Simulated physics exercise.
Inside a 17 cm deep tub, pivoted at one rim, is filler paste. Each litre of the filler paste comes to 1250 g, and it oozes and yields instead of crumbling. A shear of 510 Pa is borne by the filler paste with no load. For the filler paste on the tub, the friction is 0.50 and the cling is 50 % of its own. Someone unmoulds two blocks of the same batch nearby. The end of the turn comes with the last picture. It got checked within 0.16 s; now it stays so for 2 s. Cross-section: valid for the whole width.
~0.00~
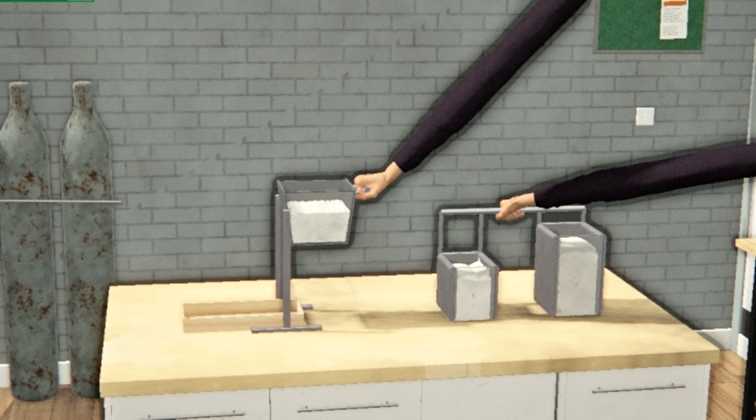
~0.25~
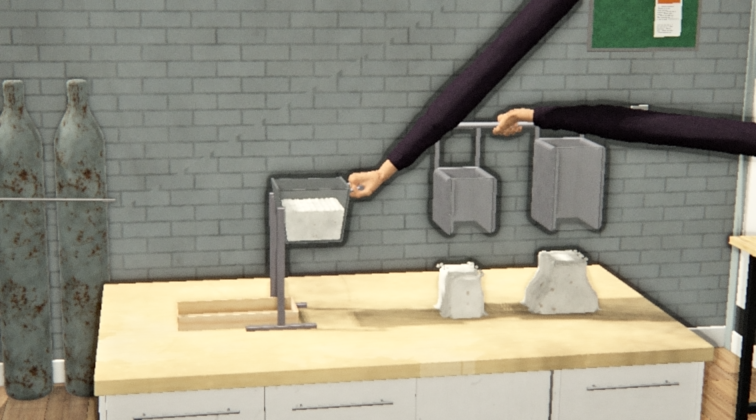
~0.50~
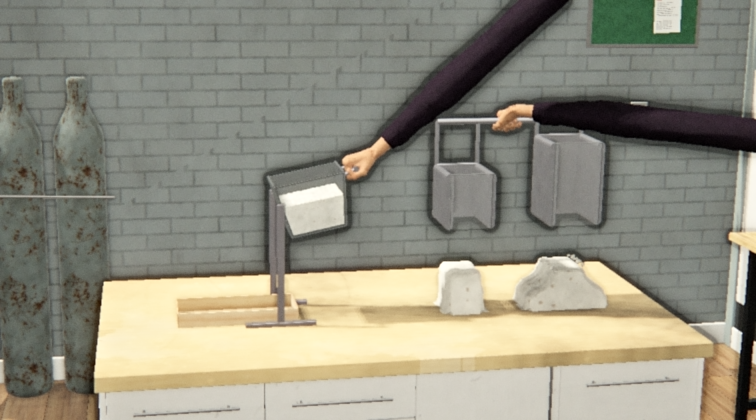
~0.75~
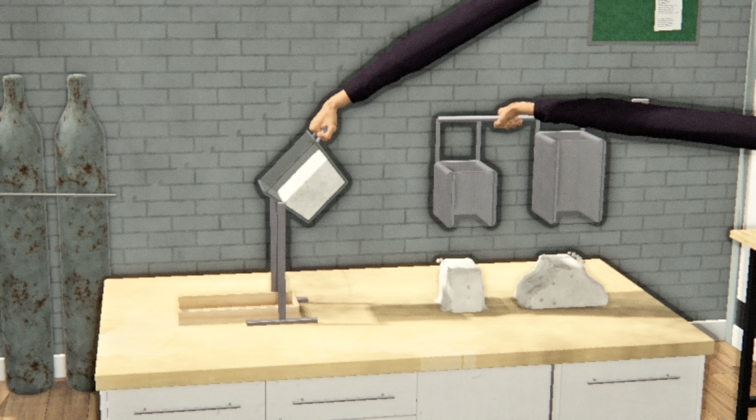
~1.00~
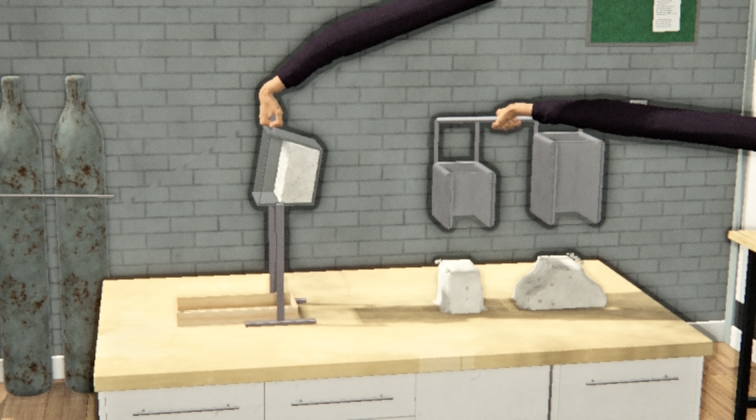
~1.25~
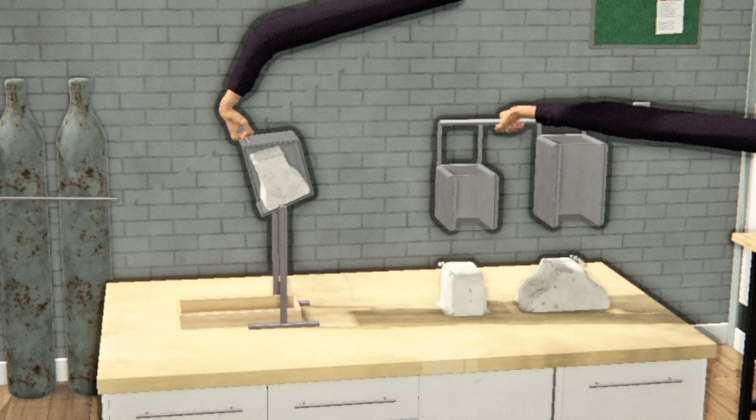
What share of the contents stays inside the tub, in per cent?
About 0 per cent.
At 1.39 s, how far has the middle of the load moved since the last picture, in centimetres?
Roughly 8 cm.
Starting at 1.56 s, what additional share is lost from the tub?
About 0 percent.
By 1.39 s, the tub is at 105 degrees and holds 61 %.
By 1.56 s, the tub is at 105 degrees and holds 0 %.
By 1.73 s, the tub is at 105 degrees and holds 0 %.
By 1.90 s, the tub is at 105 degrees and holds 0 %.
By 3.25 s, at the end, the tub is at 105 degrees and holds 0 %.
